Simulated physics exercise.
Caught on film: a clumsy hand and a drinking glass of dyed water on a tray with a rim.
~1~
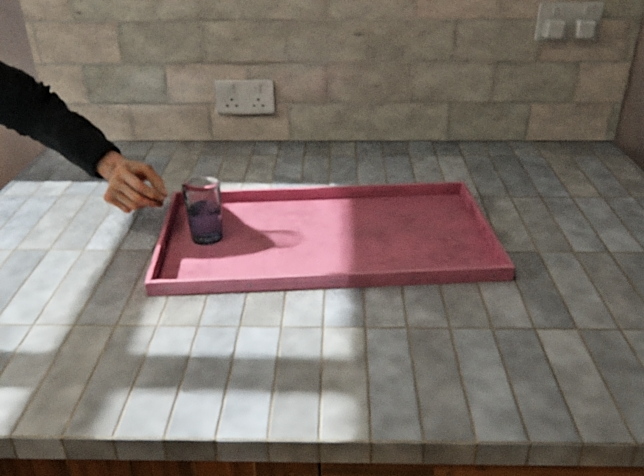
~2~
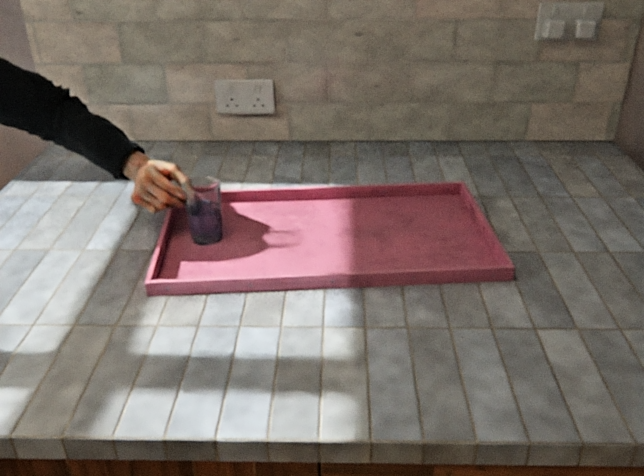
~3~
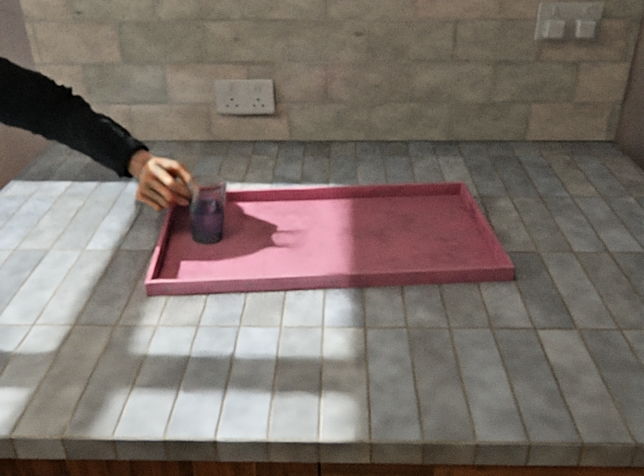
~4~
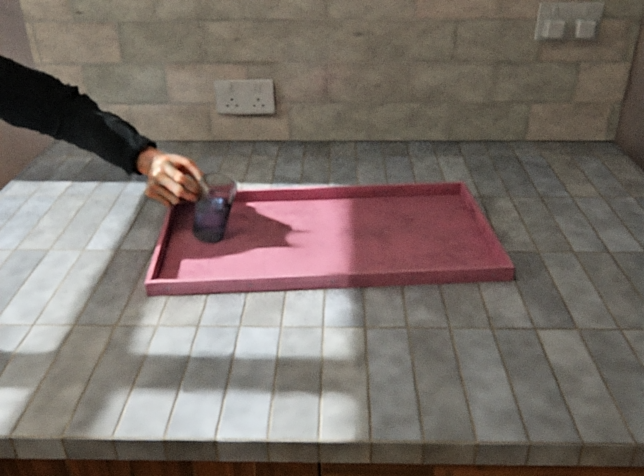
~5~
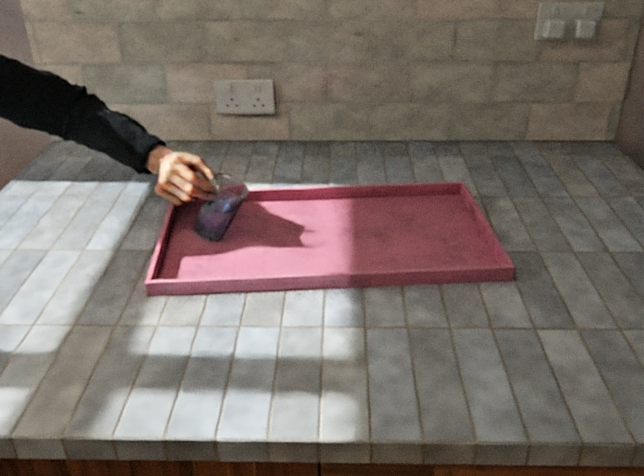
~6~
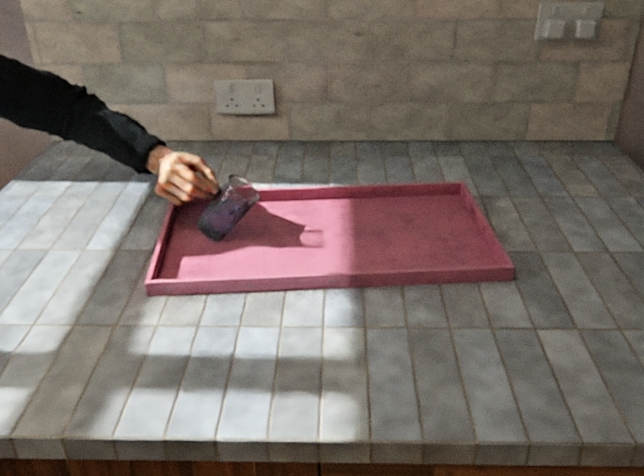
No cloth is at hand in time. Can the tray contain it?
The dyed water stays in the tray.
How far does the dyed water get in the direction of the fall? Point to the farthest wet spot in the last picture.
Roughly at (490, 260).
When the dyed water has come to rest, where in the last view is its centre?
Near (409, 239).
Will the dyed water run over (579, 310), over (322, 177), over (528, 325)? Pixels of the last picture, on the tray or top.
First clear of it, second dry, third untouched.
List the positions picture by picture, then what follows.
In the first picture, it stands upright; drinking glass (204, 210) about half full; tray (324, 273).
The second picture shows fingers against its side; drinking glass about half full, surface at (204, 210).
The third picture shows fingers against its side; drinking glass (207, 209) about half full.
The fourth picture shows fingers against its side; drinking glass about half full, surface at (214, 207); tray (324, 273).
The fifth picture shows fingers against its side; drinking glass (220, 207) tipped 25°.
In the sixth picture, it is falling; drinking glass (227, 208) tipped 40°.
A moment on, the drinking glass lies in the tray; the puddle covers about as much as a plate; the rim holds it.
Further on, the puddle covers about as much as a tray; the rim holds it.
When it is over, the puddle covers about as much as a tray; the rim holds it.
